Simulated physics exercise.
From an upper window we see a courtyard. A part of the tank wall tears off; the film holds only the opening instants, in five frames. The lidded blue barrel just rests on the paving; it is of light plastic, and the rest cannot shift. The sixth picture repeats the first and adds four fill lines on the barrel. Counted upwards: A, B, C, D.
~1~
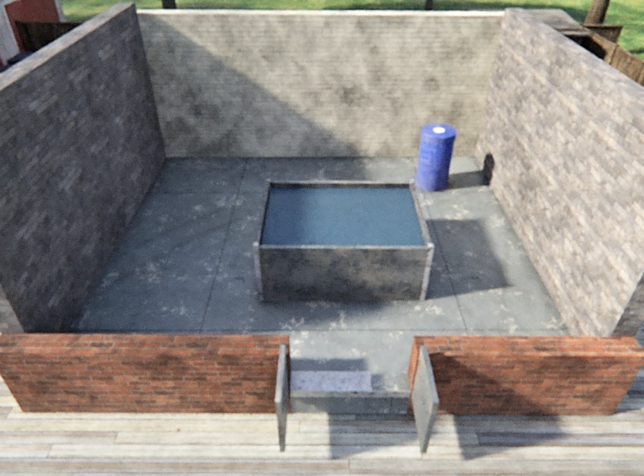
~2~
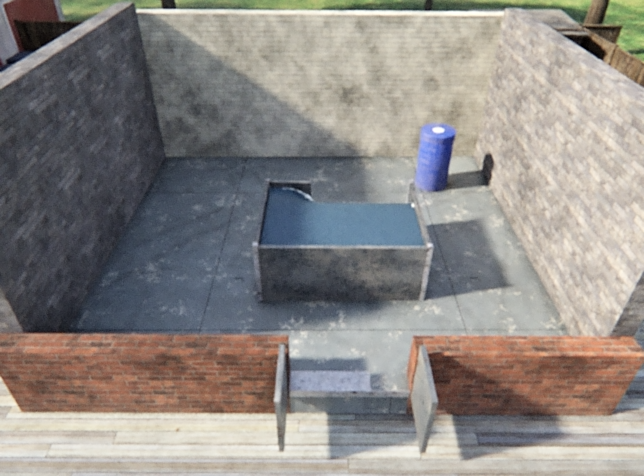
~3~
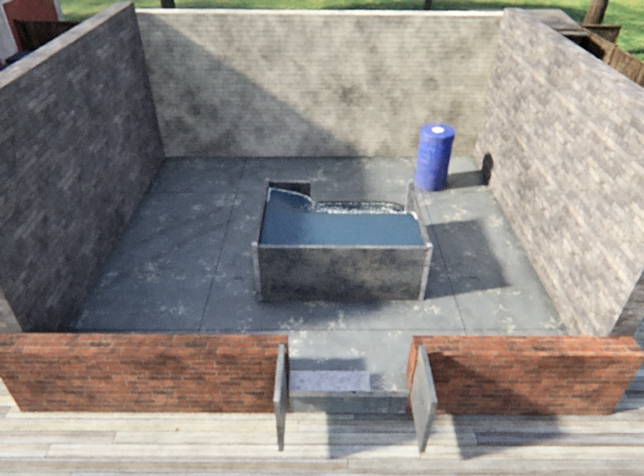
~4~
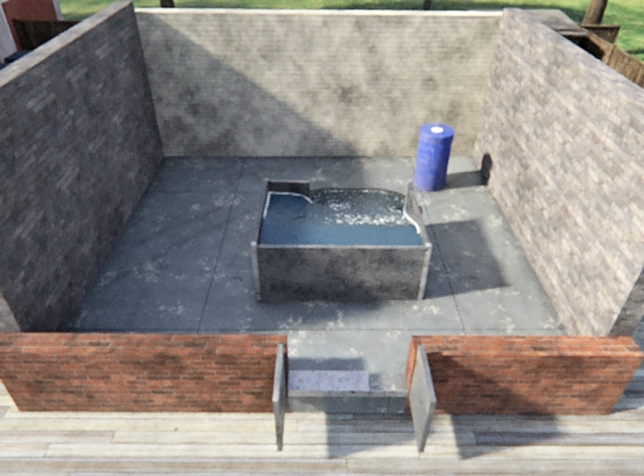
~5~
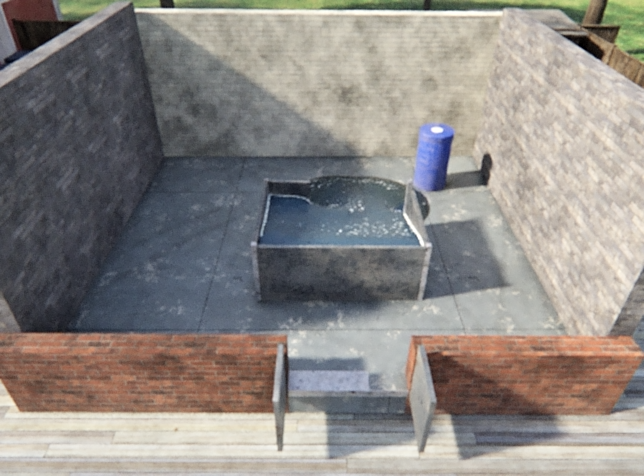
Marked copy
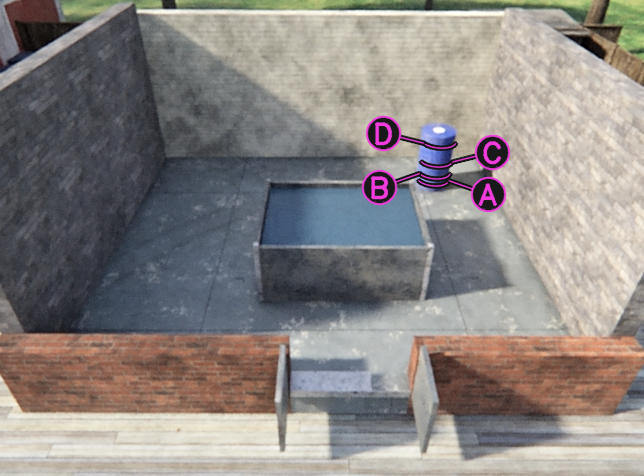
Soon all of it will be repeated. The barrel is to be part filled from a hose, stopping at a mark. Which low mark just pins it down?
Go for C.
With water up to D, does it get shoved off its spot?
No, that is safe.
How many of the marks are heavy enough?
Two of them.
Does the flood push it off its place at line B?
Yes, that goes wrong.
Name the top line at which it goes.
Line B.
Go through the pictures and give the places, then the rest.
Lid of the blue barrel at (440, 131); tank full, its middle at (341, 216); open gate at (351, 339), in the first picture.
Water covers 2 % of the ground, mostly out of sight from here, in the second picture.
Water covers 5 % of the ground, mostly out of sight from here, in the third picture.
In the fourth picture, 8 % of the ground wet, in view closest to the barrel at (417, 212).
Lid of the blue barrel at (438, 130); 11 % of the ground wet, in view closest to the barrel at (421, 196), in the fifth picture.
On the marked copy, A at (435, 186); B at (436, 179); C at (438, 167); D at (441, 148); from the bottom up A, B, C, D.
With A, it is pushed about 4 times its own width away.
With B, it is pushed about half its own width away.
With C, it does not move.
With D, it does not move.
